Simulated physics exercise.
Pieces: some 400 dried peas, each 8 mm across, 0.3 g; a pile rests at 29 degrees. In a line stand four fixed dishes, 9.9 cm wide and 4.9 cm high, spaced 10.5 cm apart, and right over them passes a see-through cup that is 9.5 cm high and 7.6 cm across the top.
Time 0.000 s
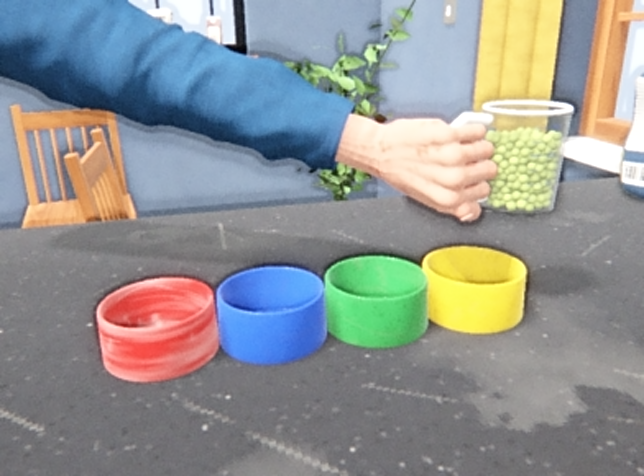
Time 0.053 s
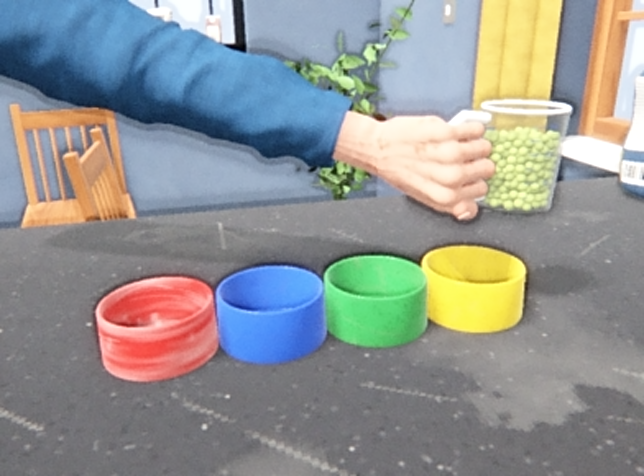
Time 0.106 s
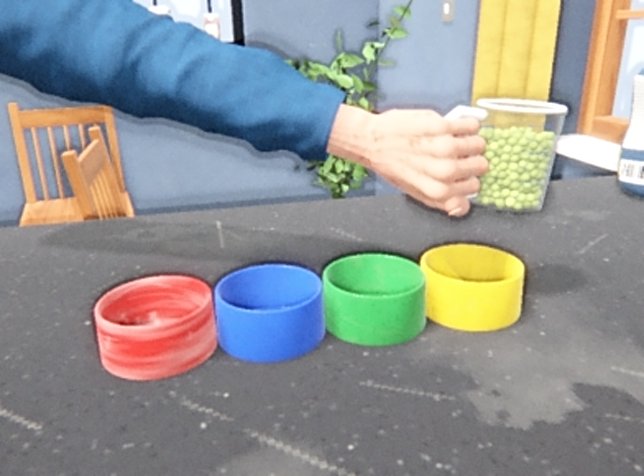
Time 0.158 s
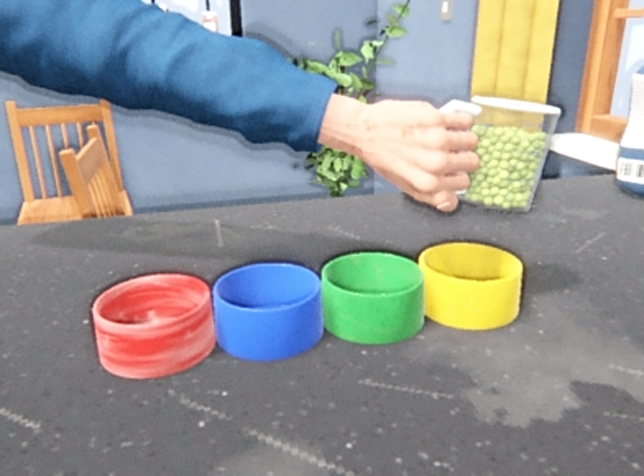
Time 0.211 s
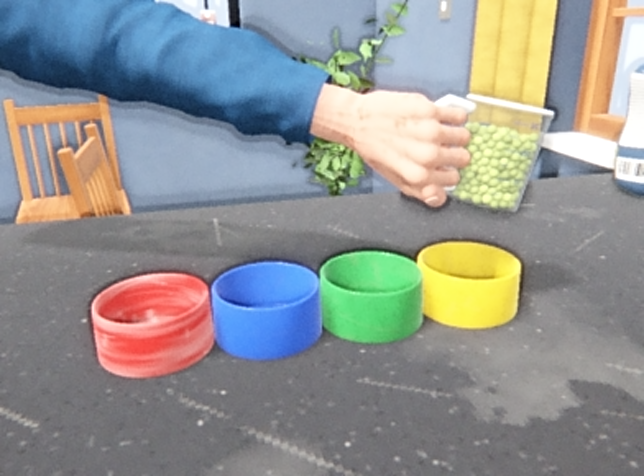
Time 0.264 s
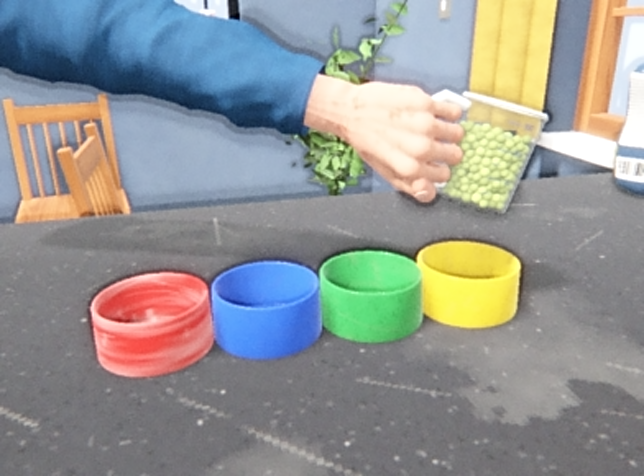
A hand in a blue sleeve reaches in from the left across a dark speckled countertop, seen from slightly above, with a wooden chair, leafy plant and yellow panel behind. It grips a clear cup of green peas beyond a row of red, blue, green and yellow dishes. The hand moves slightly left, gradually tilting the cup rightward, while the view shifts very slightly.
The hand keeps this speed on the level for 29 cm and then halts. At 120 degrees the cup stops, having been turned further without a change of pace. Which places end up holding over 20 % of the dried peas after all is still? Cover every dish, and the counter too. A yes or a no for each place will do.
One by one: Red dish: It will hold at most a fifth; blue dish: It will hold at most a fifth; green dish: It will hold more than a fifth; yellow dish: It will hold at most a fifth; counter: It will hold at most a fifth.
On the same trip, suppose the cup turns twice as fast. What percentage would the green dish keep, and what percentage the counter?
Result - green dish: 10; counter: 10.
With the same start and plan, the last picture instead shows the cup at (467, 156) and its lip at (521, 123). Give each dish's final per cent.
Red 0, blue 80, green 20, yellow 0.
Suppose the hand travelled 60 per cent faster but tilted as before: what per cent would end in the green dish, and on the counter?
Green: 0; counter: 0.
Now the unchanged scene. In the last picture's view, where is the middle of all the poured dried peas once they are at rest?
(363, 298).
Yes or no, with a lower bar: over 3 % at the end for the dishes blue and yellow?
For blue, it does, for yellow, it does not.
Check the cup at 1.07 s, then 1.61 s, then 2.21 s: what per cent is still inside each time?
Close to 100, 30 and 0 per cent respectively.
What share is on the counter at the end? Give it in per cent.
Roughly 5 percent.
After 1.07 s, tilt 82 degrees; cup holds 100 %.
Then, at 1.61 s, tilt 120 degrees; cup holds 30 %, green 60 %.
After 2.21 s, tilt 120 degrees; cup holds 0 %, blue 10 %, green 85 %.
By 2.6 s all is still; red 0 %, blue 10 %, green 85 %, yellow 0 %, counter 5 %.
